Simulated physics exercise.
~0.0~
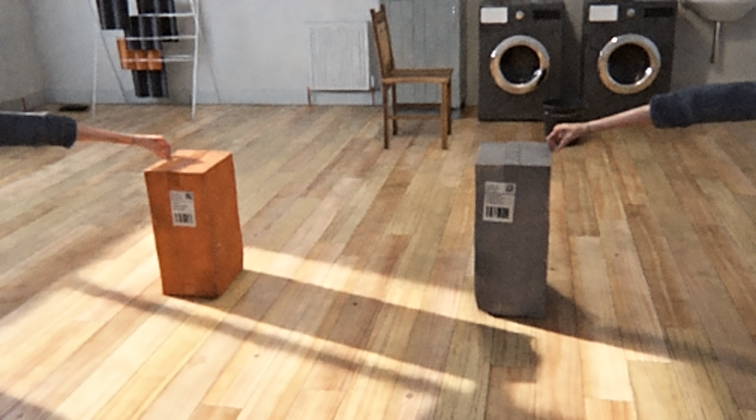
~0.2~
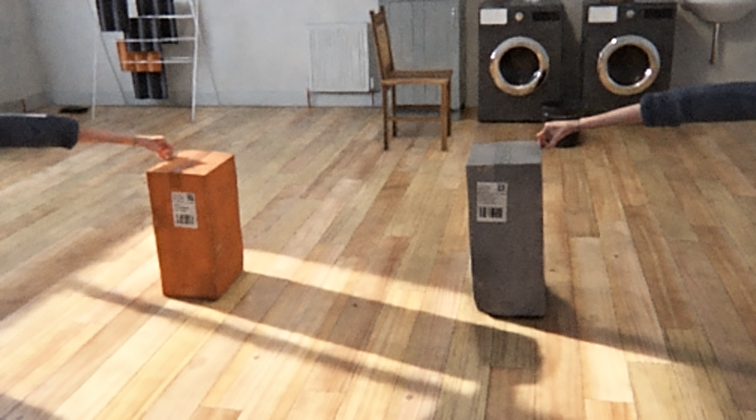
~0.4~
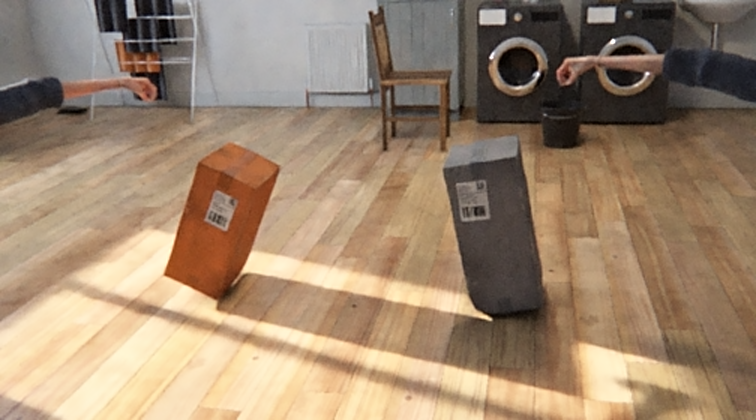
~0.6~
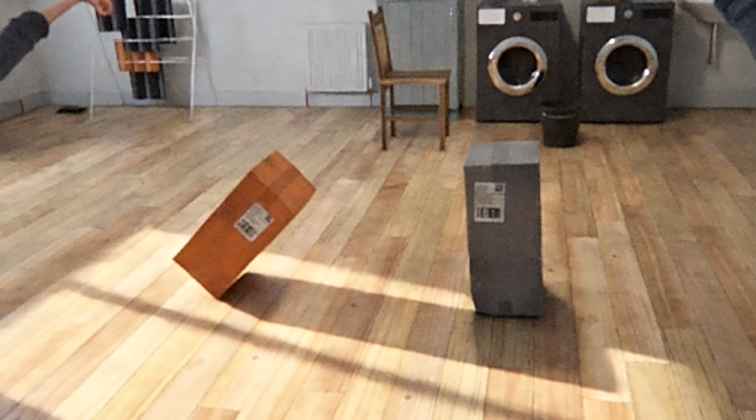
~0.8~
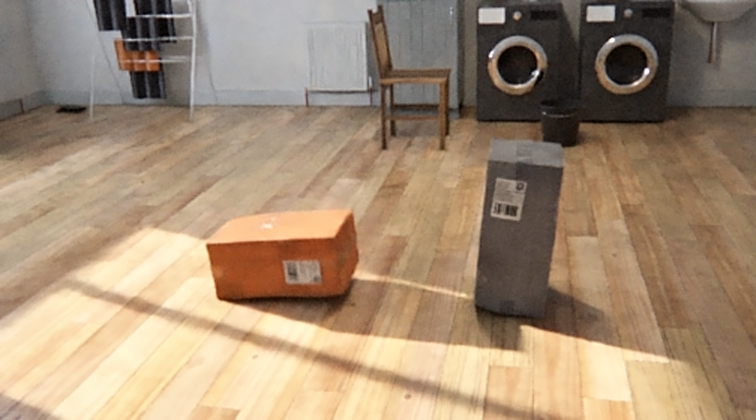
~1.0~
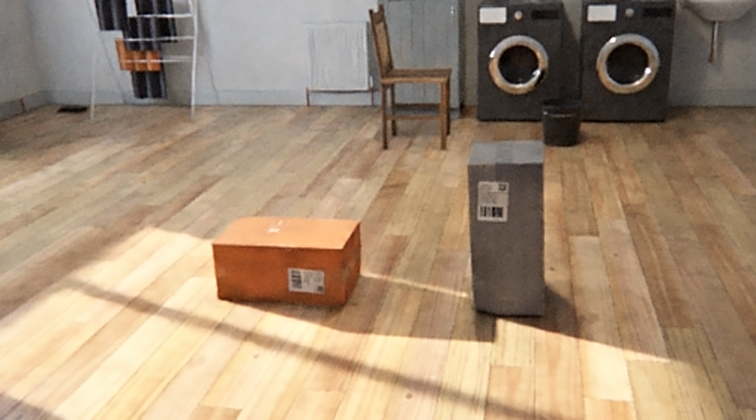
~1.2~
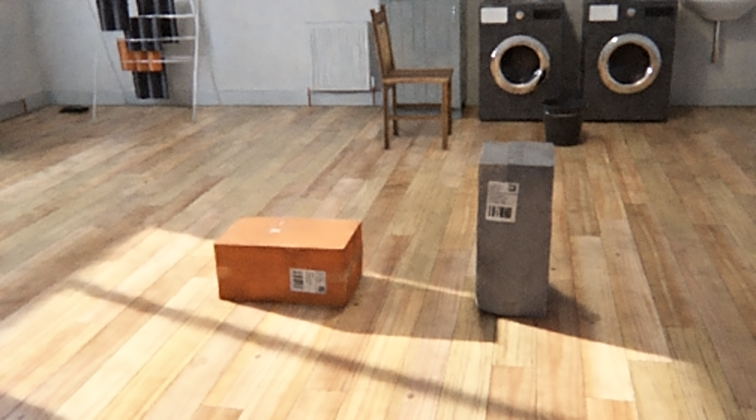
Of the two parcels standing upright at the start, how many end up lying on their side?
One of them does. The orange parcel ends up on its side, while the grey parcel is still standing.
